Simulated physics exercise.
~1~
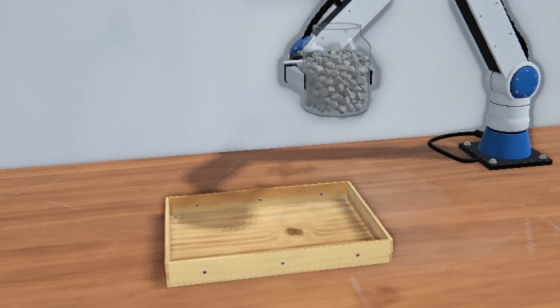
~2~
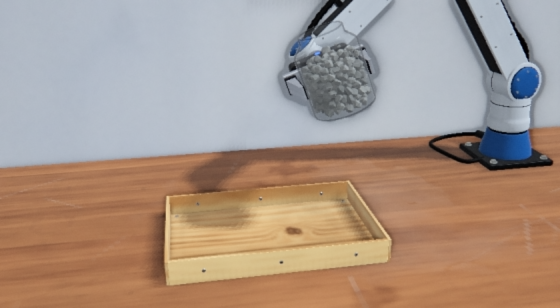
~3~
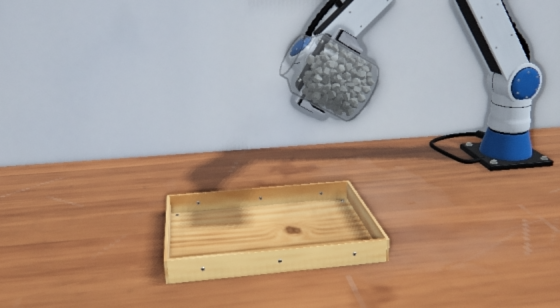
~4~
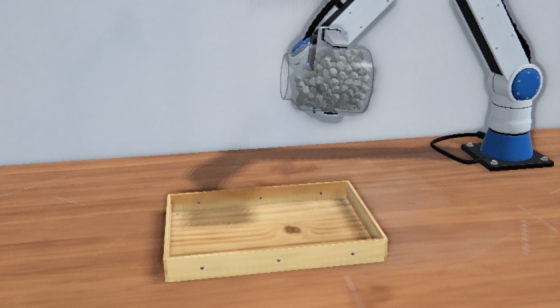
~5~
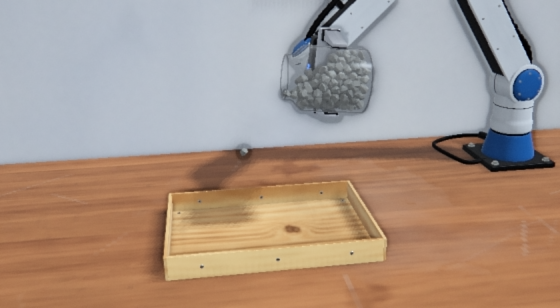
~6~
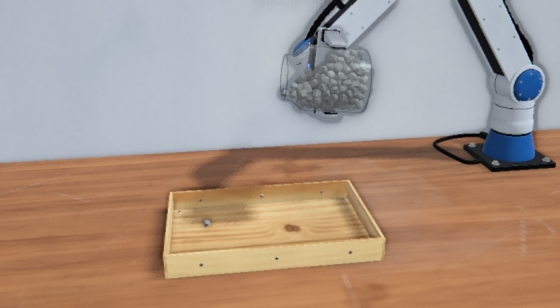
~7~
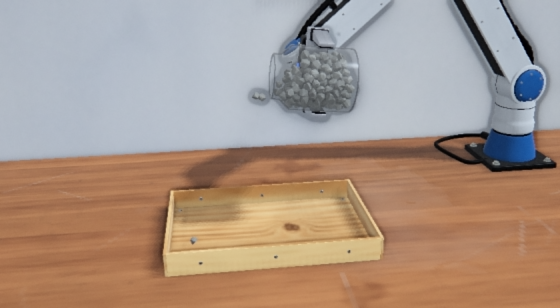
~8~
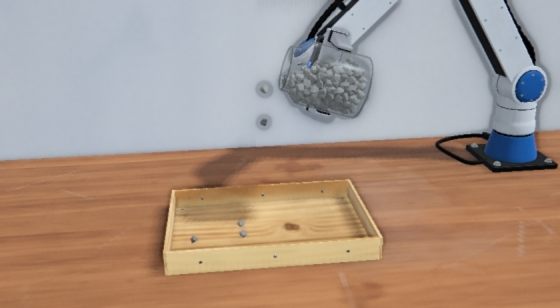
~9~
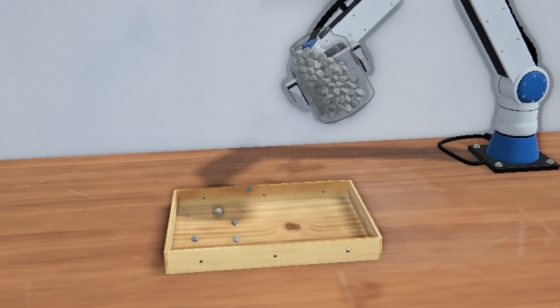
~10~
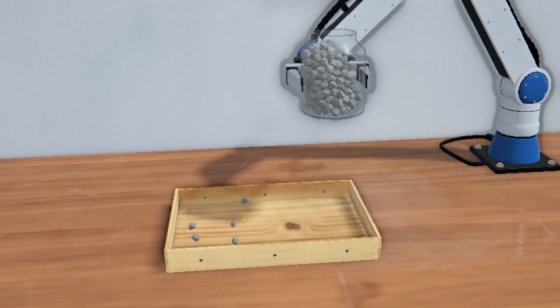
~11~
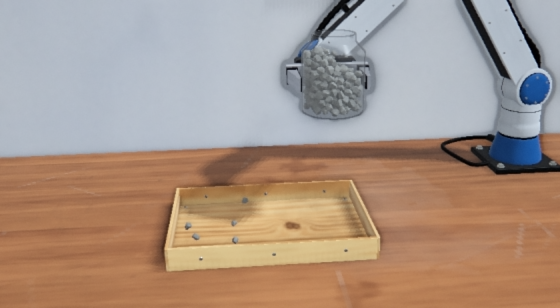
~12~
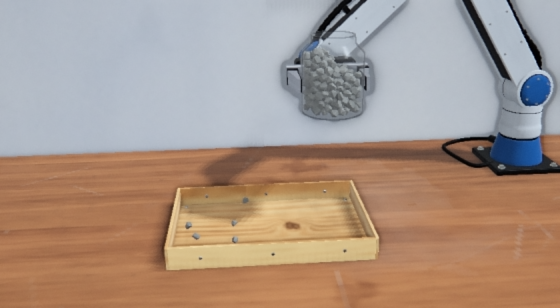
A clear jar packed with small grey pebbles hangs in the grip of a white, black and blue robot arm, above a wooden table against a plain pale wall, seen from slightly above. A shallow, light wooden tray sits below it, left of the arm's base. The arm tips the jar to the left until it lies on its side, and a single pebble drops into the tray. The jar jerks briefly left and back, letting a few more fall. The arm then turns it upright, still nearly full, leaving five pebbles scattered in the tray's left half.
